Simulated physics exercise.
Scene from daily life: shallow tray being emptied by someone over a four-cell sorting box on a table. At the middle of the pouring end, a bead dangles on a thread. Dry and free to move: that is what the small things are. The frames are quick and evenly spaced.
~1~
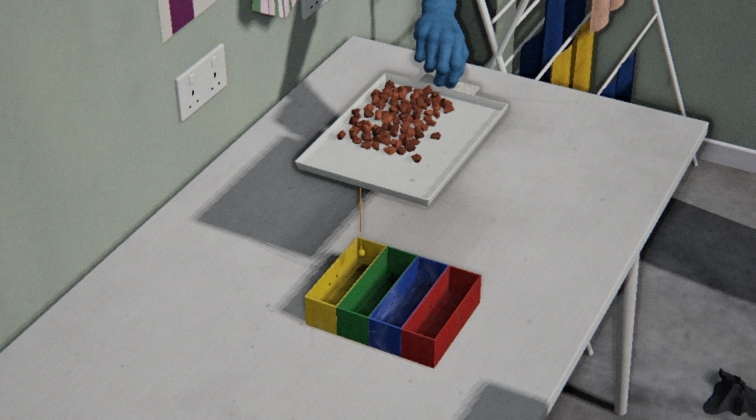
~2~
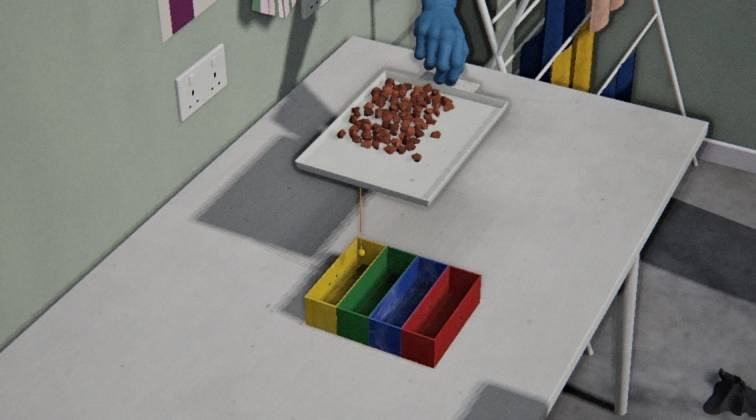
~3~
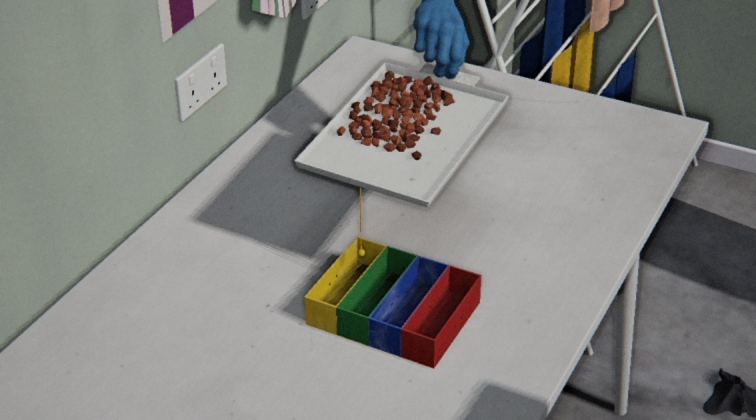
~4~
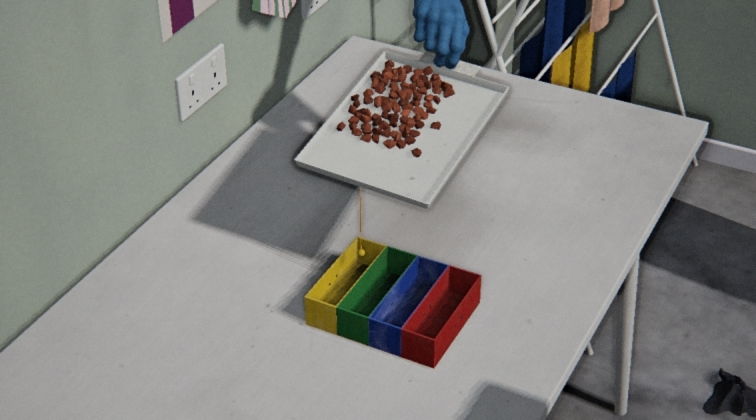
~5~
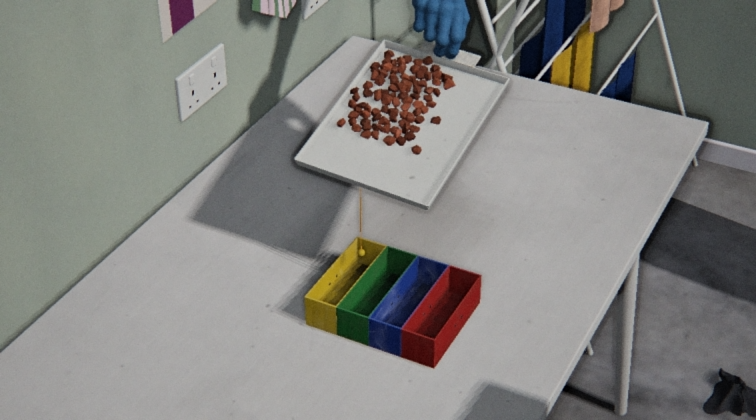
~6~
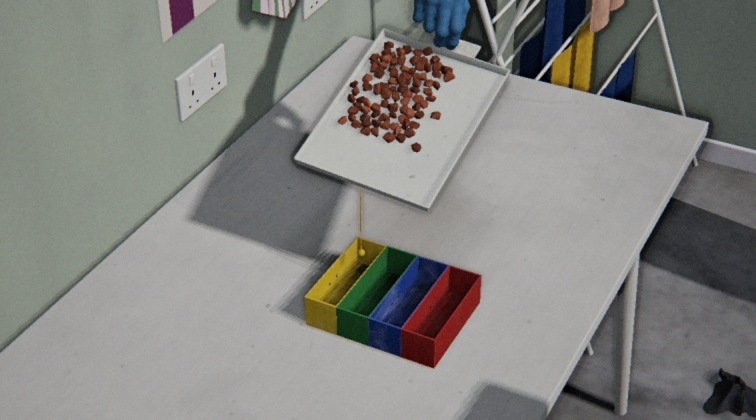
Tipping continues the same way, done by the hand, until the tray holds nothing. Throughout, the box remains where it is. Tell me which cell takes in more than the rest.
I would say the blue cell.
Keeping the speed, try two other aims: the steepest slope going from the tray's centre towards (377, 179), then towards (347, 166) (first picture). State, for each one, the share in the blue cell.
Case one 20 %; case two 0 %.
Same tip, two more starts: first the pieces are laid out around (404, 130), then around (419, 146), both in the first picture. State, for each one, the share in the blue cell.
Estimate: 40 % first, 40 % second.
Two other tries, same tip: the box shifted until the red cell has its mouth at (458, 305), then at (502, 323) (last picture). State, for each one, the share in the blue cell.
About 30 per cent first, then about 0 per cent.
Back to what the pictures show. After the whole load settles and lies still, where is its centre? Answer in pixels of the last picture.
At about (390, 324), give or take.
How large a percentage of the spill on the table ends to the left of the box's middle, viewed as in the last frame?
That's roughly 80 per cent of the pieces.
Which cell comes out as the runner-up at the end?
Green.
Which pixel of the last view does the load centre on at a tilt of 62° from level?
Somewhere near pixel (388, 190).
Soon, tray tipped steeply; most on the tray; about a quarter falling or outside the box.
A while on, tray tipped past a quarter turn; about a quarter on the tray; about a quarter in the blue cell; about a quarter in the green cell; a small part in the red cell; a small part in the yellow cell; about a quarter falling or outside the box.
Towards the end, tray tipped past a quarter turn; about a third in the blue cell; about a quarter in the green cell; a small part in the yellow cell; a small part in the red cell; a small part falling or outside the box.
Finally, tray tipped past a quarter turn; about a third in the blue cell; about a quarter in the green cell; a small part in the yellow cell; a small part in the red cell; a small part outside the box.
